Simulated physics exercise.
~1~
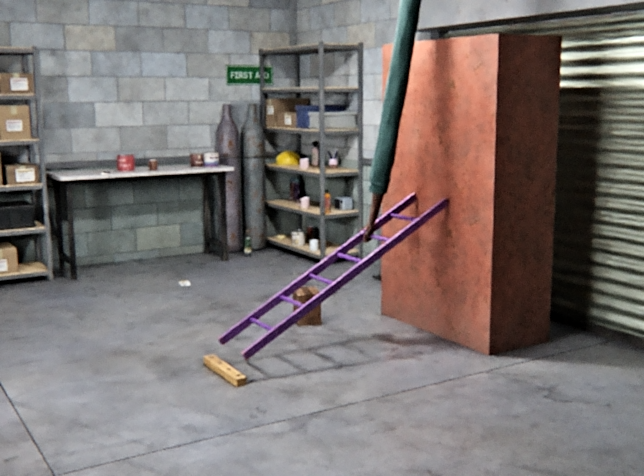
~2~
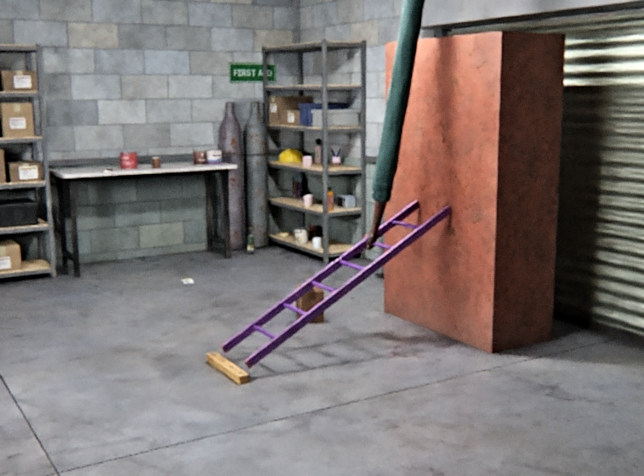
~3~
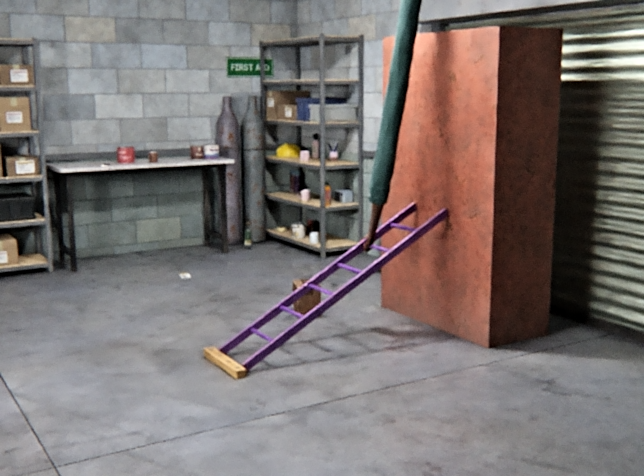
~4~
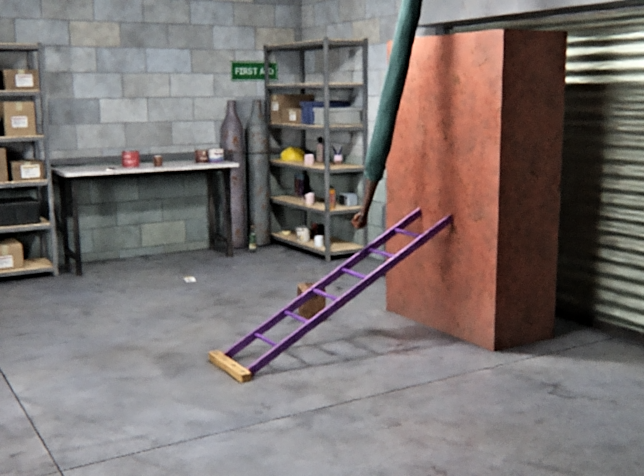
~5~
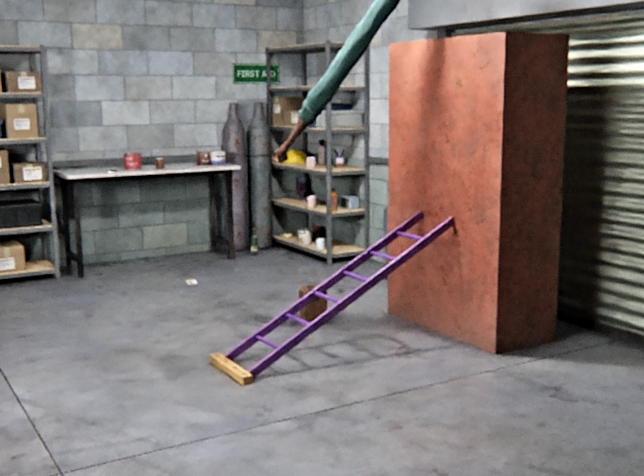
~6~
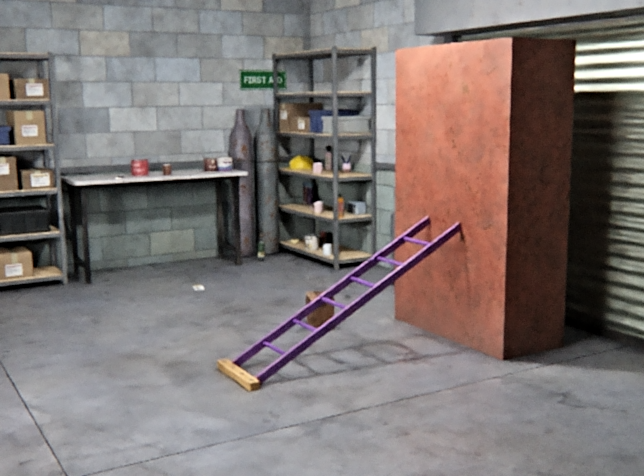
To begin with, a green-sleeved arm reaches down from above to a purple, ladder-like gate sloping against a tall reddish block in a grey-walled storeroom, its lower end just short of a wooden batten on the floor. The hand lowers the gate slightly until its foot rests at the batten. It stays there briefly, then lets go and draws back, swinging up and to the left past the shelves. The arm leaves the view while the camera sways a little. At the end, the gate remains leaning on the block, with the batten and a small brown parcel still in place.
